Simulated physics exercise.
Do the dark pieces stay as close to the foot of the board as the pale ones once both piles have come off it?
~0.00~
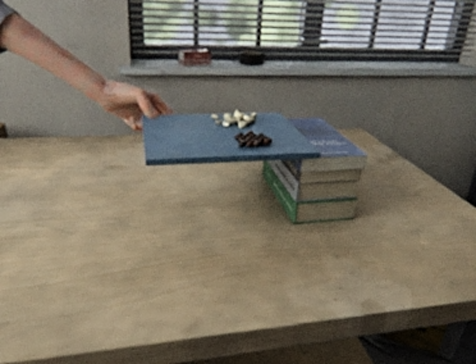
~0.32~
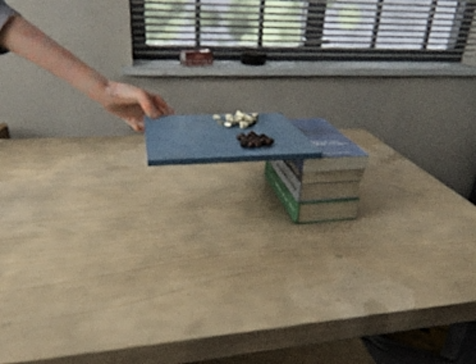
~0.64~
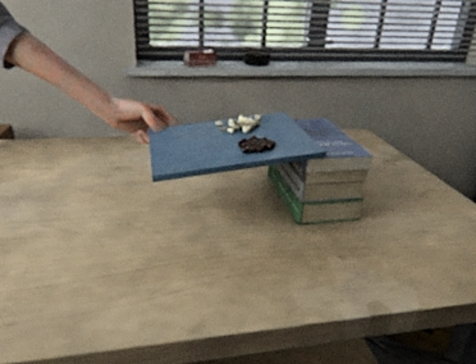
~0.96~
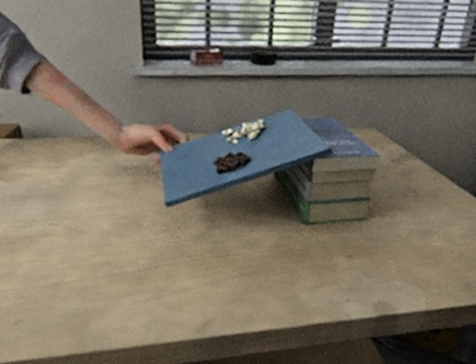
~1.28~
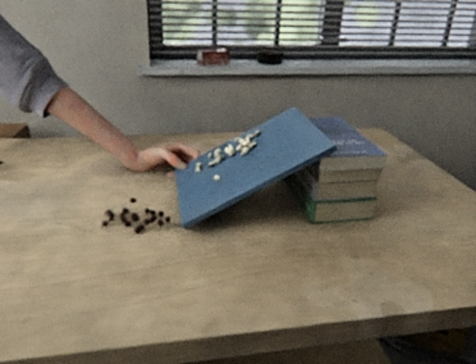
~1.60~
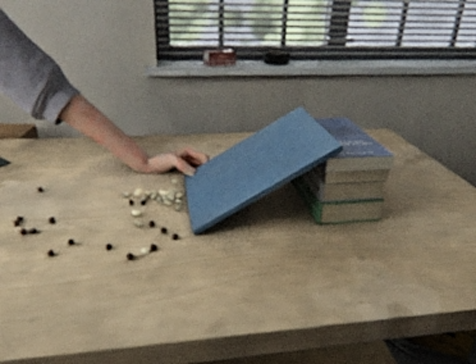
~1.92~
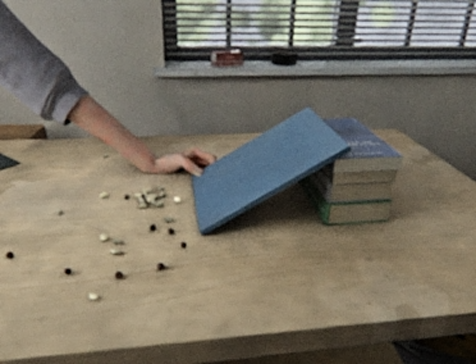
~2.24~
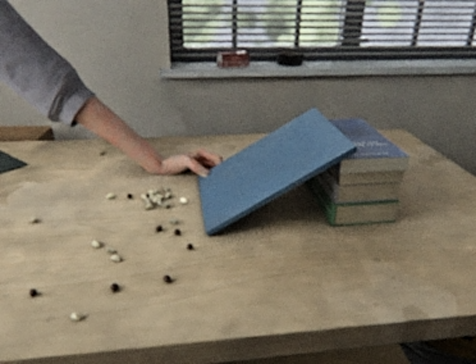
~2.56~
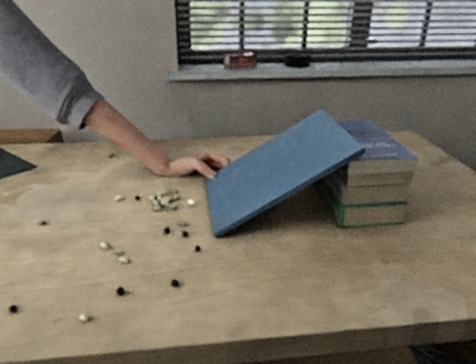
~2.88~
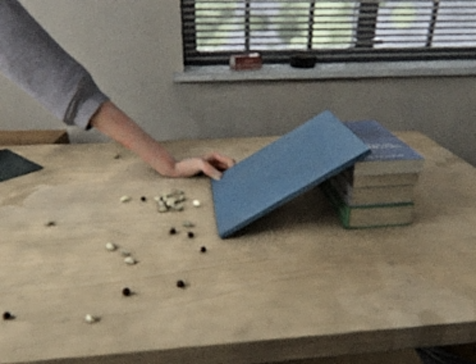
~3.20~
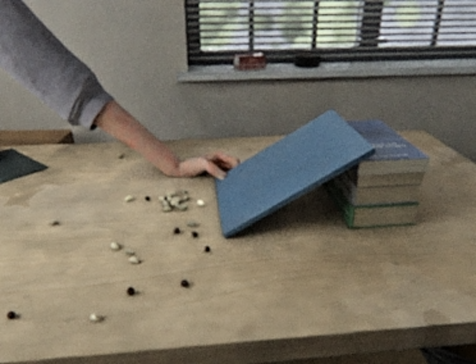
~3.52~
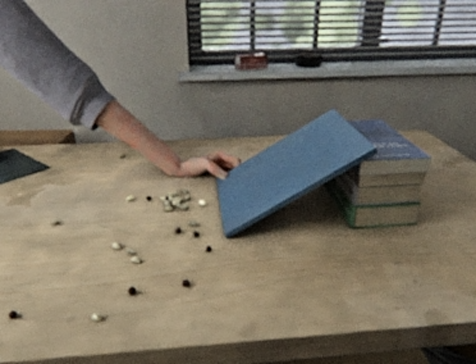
No, the dark pieces from the near side run on farther across the table, while most of the pale ones stay near the foot of the board.
A hand in a grey sleeve holds the left end of a blue board whose right end rests on a stack of books, on a pale wooden table seen from the front below a window with blinds. A dark pile of small pieces sits on the near side of the board and a whitish pile behind it. The hand lowers its end and the board tilts steeply. The dark pieces slide off first and scatter left, then the pale ones follow. The board rests sloping against the books, with many pale pieces clustered near its foot and dark ones spread farther out.
